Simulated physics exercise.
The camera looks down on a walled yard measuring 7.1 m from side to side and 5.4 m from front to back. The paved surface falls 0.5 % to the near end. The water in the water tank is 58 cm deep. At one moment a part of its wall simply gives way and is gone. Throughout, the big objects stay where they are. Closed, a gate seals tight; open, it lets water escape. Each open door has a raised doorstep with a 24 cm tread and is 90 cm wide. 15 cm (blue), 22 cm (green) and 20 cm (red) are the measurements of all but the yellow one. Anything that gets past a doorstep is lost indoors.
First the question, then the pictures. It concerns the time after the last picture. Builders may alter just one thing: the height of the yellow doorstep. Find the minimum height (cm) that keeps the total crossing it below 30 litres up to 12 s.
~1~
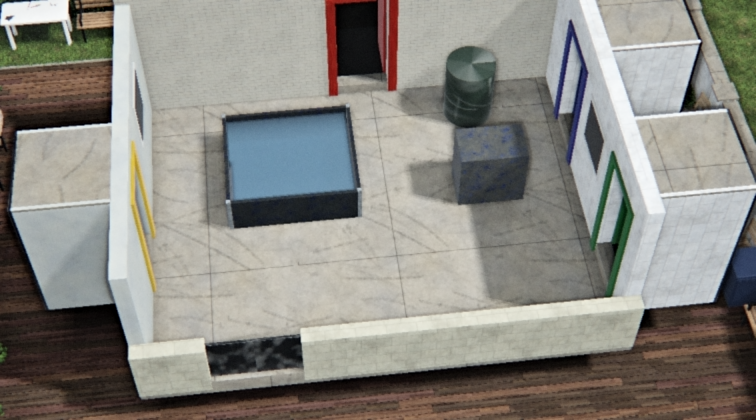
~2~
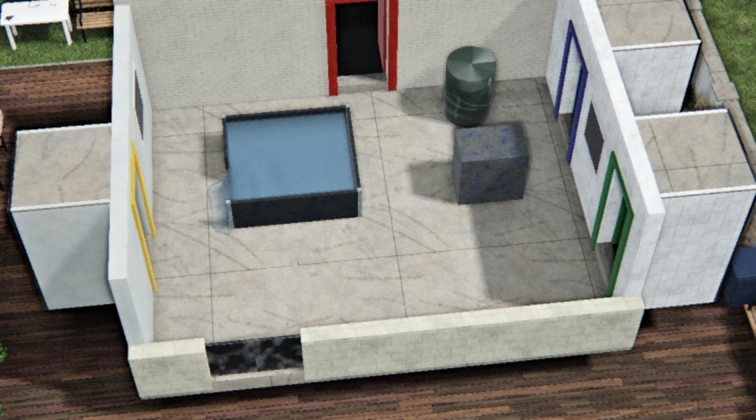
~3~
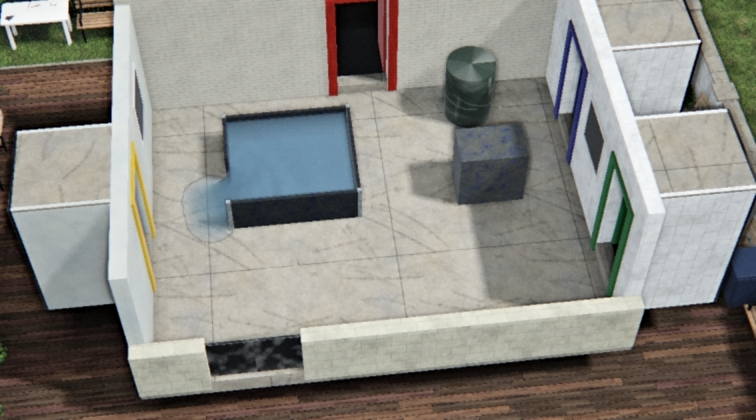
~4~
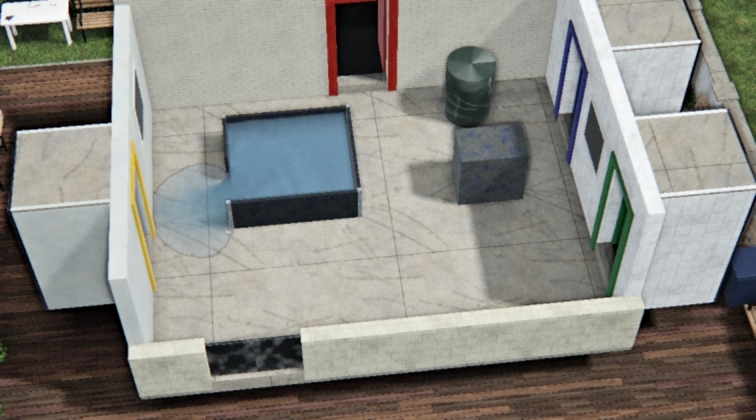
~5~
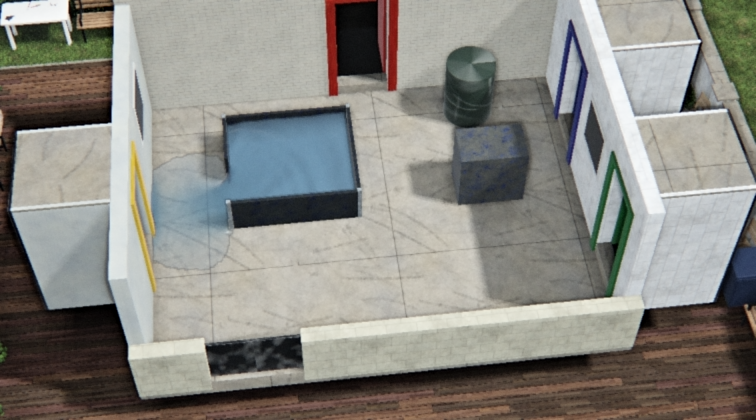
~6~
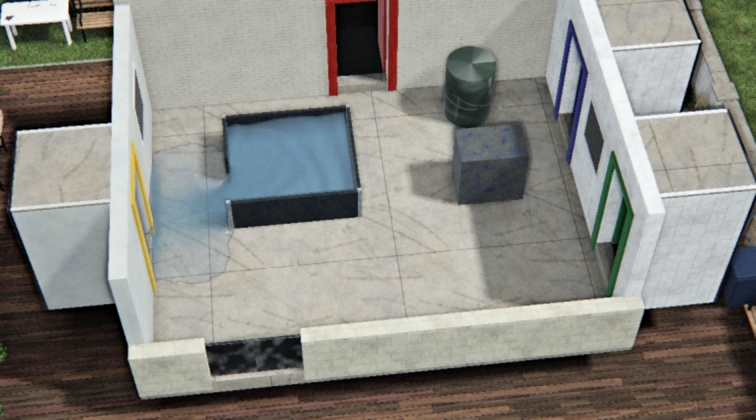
The minimum is roughly 22 cm.
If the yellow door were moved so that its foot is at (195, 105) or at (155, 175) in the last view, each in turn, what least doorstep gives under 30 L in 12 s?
Minimums: Roughly 15 cm and 20 cm.
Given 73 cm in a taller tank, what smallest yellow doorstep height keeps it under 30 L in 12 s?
About 29 centimetres.
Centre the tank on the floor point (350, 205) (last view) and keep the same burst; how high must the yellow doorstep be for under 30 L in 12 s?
About 22 cm.
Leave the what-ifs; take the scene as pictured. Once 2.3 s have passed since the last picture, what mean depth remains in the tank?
The mean depth is about 29 cm.
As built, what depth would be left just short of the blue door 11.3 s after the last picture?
7.5 cm.
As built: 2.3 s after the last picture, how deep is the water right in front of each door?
Depth (cm): Blue 0 / yellow 20 / green 0 / red 2.
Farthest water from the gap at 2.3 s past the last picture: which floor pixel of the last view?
The tip of the flood lies near (381, 350).
Then, 0.7 s after the last picture water covers 15 % of the floor, deepest (40 cm) near (154, 222); 28 cm at the yellow door, 12 litres in over its 16 cm doorstep.
Then, 2.3 s after the last picture water covers 30 % of the floor, deepest (28 cm) near (155, 373); 20 cm at the yellow door, 71 litres in over its 16 cm doorstep.
Then, 11.3 s after the last picture water covers 100 % of the floor, deepest (12 cm) near (544, 83); 6 cm at the yellow door, 83 litres in over its 16 cm doorstep.
At the yellow door as built, the water peaked near 28 cm, 0.7 s after the last picture.
With a doorstep of 20 cm, 43 litres would have come in within the 12 s; with 26.5 cm, 11 litres. So under 30 litres takes about 22 cm.
